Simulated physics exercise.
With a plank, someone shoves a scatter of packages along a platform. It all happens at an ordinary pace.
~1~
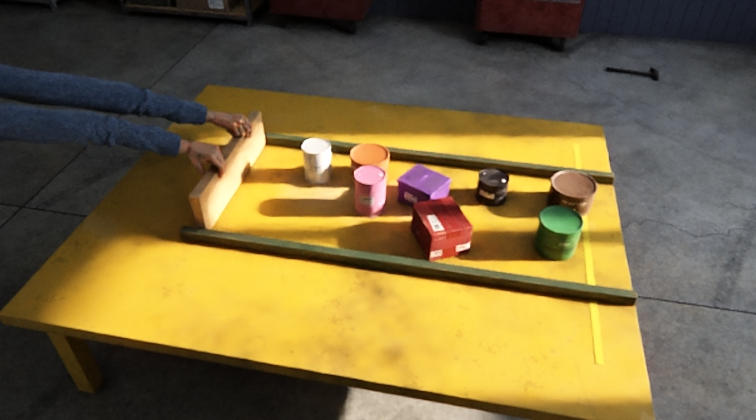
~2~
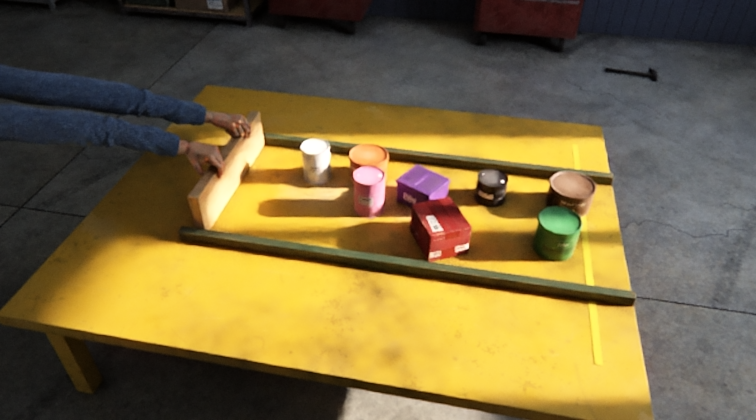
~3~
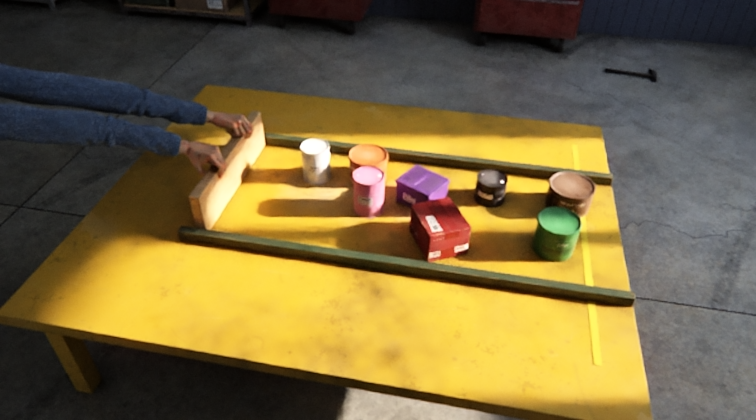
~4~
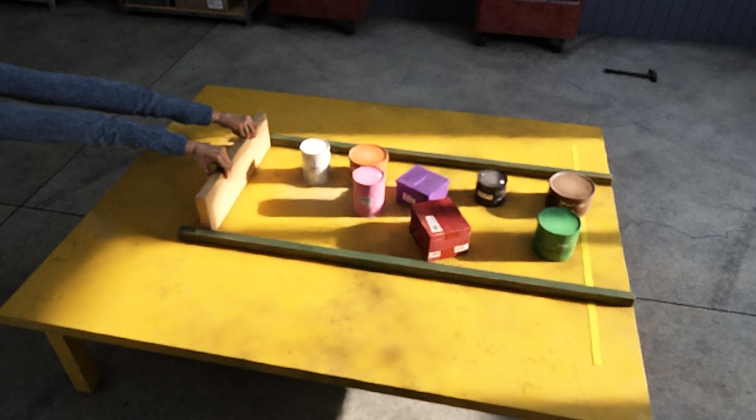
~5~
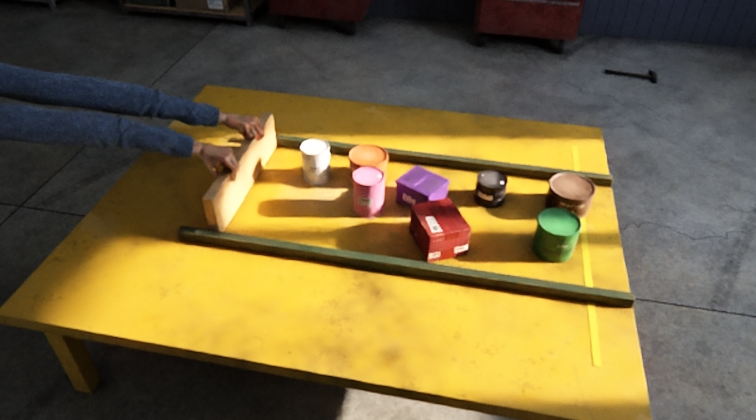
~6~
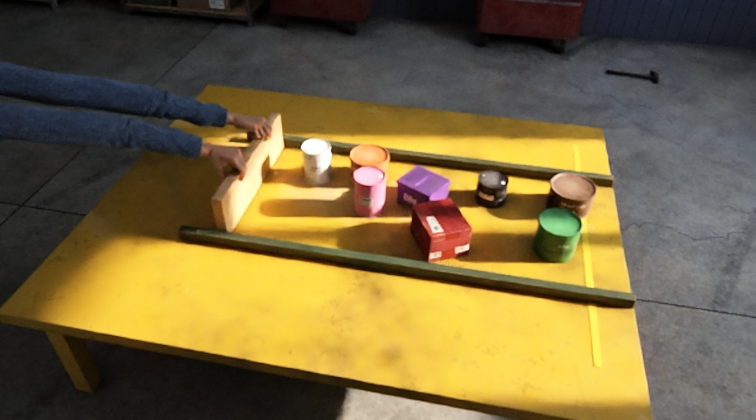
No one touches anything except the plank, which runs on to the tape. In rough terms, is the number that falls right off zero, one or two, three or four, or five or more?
It is three or four.
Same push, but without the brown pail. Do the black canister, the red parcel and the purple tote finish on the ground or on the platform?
The black canister goes over; the red parcel does not fall; the purple tote tumbles off.
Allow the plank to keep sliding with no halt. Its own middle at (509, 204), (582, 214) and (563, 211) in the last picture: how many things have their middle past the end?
Place by place: 0, 4 and 2.
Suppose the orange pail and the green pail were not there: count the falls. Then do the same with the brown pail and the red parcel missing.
2, then 2.
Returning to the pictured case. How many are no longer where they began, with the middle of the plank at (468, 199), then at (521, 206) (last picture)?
By then 6, and 8.
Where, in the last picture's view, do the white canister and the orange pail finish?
Final pixels, roughly: (602, 203) for the first, (604, 186) for the other.
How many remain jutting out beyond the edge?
Overhanging ones - 2.
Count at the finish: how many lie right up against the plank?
The count comes out at 4.
Early on, none off yet; brown pail at rest near (571, 197); green pail at rest near (557, 236); black canister at rest near (492, 189).
A while later, none off yet; brown pail at rest near (571, 197); green pail at rest near (557, 236); black canister travelled a little near (498, 188).
Further along, none off yet; brown pail travelled about its own width near (609, 202); green pail travelled about its own width near (586, 245); black canister travelled well along near (570, 195).
Finally, the number that fall off is three or four; lost, purple tote, black canister, green pail and brown pail.
